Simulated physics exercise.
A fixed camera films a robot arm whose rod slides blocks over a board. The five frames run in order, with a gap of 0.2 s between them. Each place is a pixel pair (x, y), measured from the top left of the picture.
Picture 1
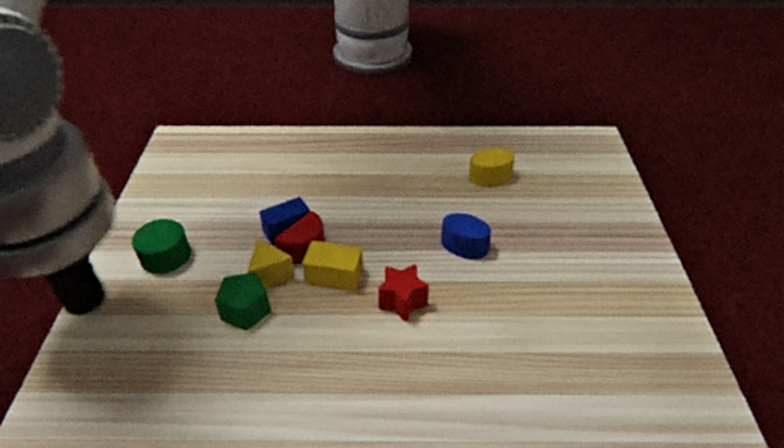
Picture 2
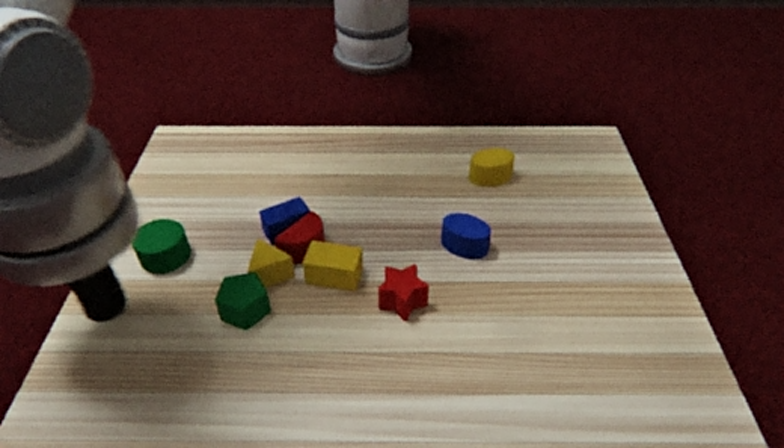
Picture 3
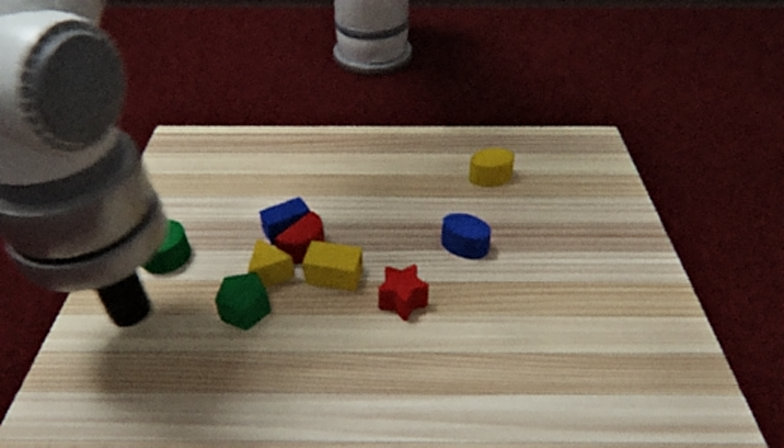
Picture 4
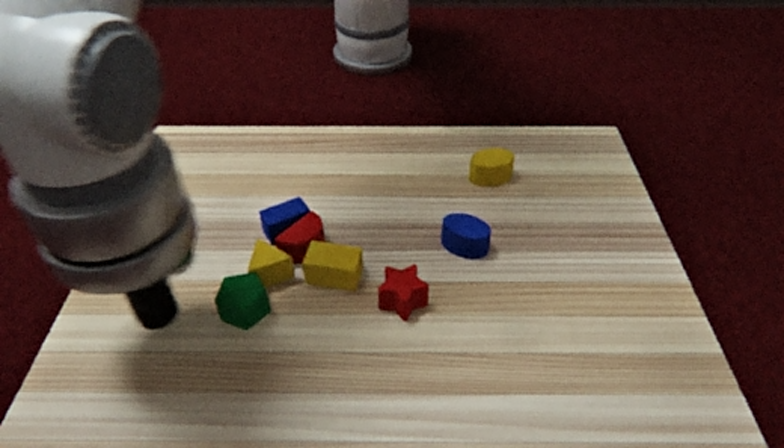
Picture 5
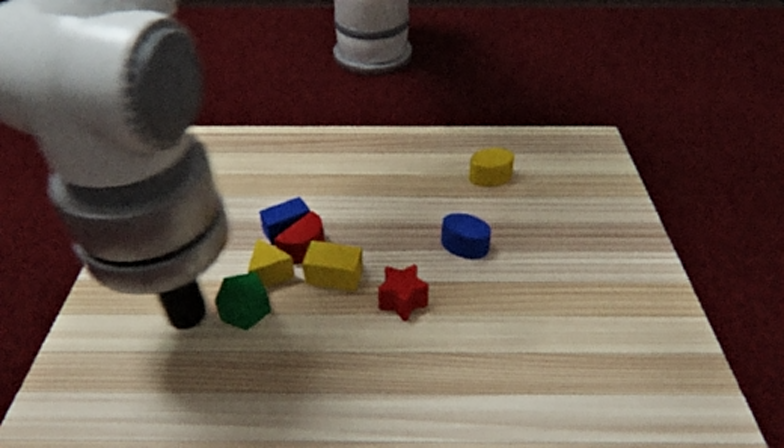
A robotic arm moving right across a wooden board, its dark rod nearing a green block beside other still, colourful blocks.
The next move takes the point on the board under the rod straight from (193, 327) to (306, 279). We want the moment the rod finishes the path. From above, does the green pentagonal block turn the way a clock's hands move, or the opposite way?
Twists anticlockwise.
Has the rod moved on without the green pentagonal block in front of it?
No, that is not how it ends up.
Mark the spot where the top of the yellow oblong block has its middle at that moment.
Close to (379, 237).
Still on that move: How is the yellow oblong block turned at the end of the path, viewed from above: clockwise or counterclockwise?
The answer is clockwise.
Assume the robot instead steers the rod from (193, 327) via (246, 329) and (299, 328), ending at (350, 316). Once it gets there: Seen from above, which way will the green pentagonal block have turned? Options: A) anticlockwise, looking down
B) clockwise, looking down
A: Anticlockwise, looking down.
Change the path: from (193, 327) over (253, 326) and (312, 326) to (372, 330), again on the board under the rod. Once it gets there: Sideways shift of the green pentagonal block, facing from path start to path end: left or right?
That block drifts left.
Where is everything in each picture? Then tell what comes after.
Lower end of the rod at (86, 300), tops of blocks, green pentagonal block at (240, 289), yellow triangle at (266, 255), red D-shaped block at (302, 228), yellow oblong block at (332, 255), in the first frame.
Rod at (107, 306), blocks as before, in the second frame.
Rod at (131, 311), blocks as before, in the third frame.
Rod at (159, 314), blocks as before, in the fourth frame.
Rod at (188, 314), green pentagonal block at (240, 289), yellow triangle at (266, 255), red D-shaped block at (302, 228), yellow oblong block at (332, 255), in the fifth frame.
On the path given first. One third of the way, rod at (229, 297); green pentagonal block at (271, 280), turned 10° anticlockwise.
Two thirds of the way, rod at (268, 281); green pentagonal block at (307, 264), turned 25° anticlockwise; yellow triangle at (268, 249); yellow oblong block at (345, 248), turned 20° clockwise.
At the end, rod at (304, 265); green pentagonal block at (343, 251), turned 20° anticlockwise; yellow triangle at (268, 246); red D-shaped block not moved; yellow oblong block at (379, 237), turned 30° clockwise.
